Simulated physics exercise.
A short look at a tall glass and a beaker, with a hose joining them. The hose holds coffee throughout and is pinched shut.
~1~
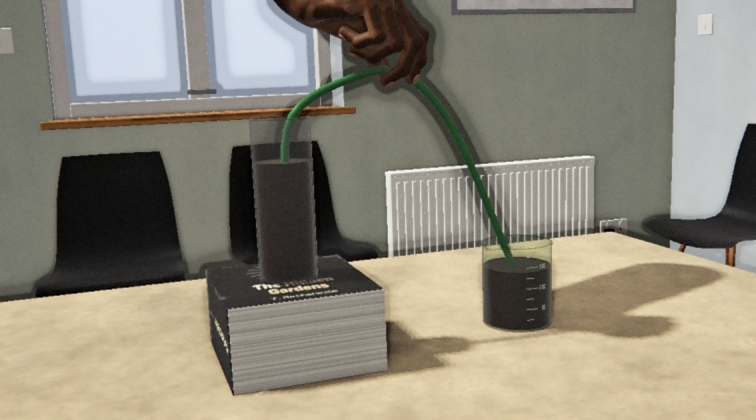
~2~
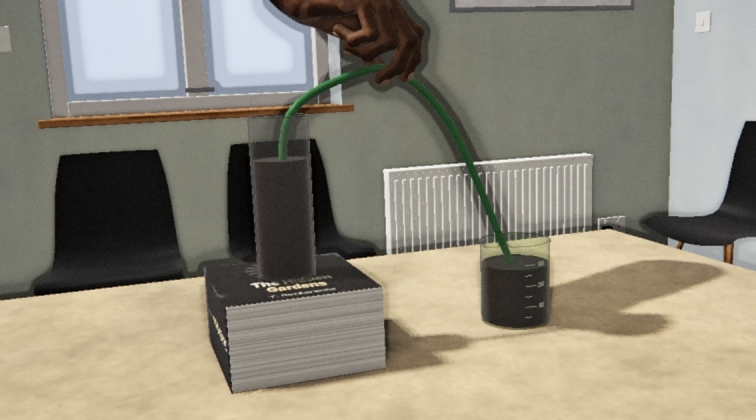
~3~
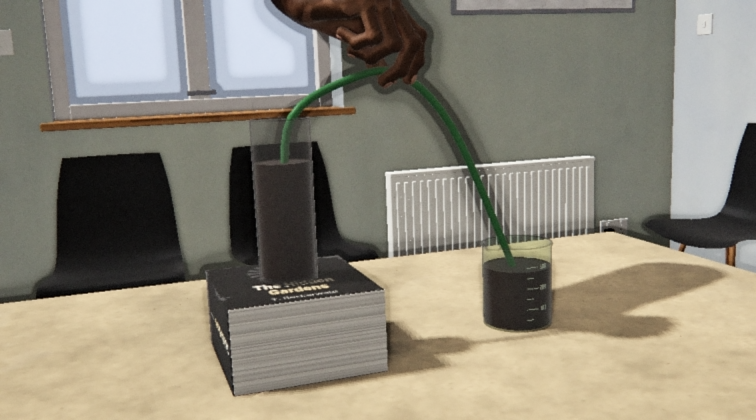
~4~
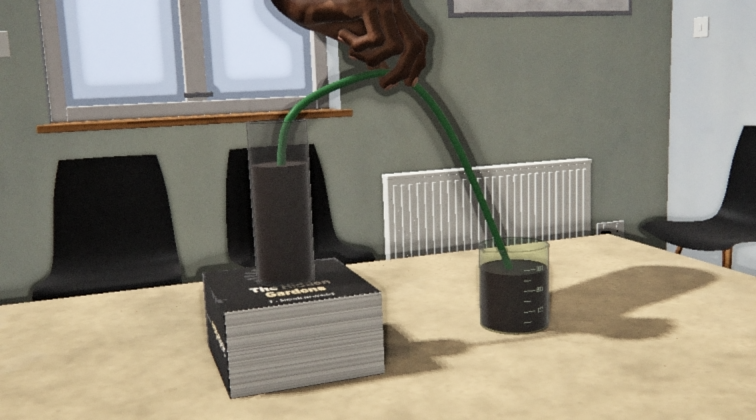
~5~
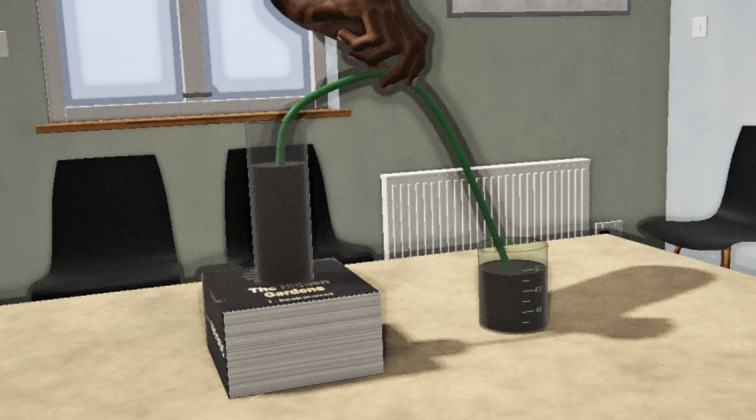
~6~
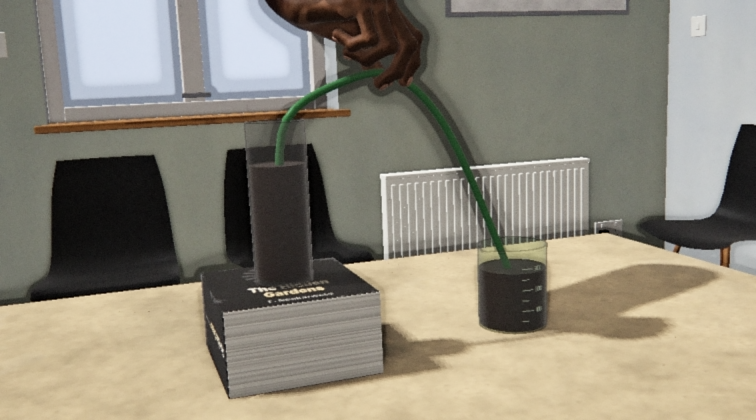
A hand grips the top of a green hose that arches from a tall glass of dark liquid on a thick book down into a beaker on the table. The fingers stay in place, and both liquid levels look unchanged from start to finish, with only the view shifting very slightly.
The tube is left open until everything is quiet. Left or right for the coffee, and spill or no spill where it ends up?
Flow: Right, taker: Spill.
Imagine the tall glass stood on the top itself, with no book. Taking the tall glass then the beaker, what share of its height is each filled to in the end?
Levels in order: Near 50 %, 90 %.
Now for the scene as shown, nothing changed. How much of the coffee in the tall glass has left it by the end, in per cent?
90 per cent, roughly.
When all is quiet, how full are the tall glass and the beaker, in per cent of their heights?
10 and 100 per cent, roughly.
Next, the tall glass is about half full; the beaker is nearly full.
After that, the tall glass is about a quarter full; the beaker is full to the brim; the lower one has run over.
Finally, the tall glass is nearly empty; the beaker is full to the brim; the lower one has run over.
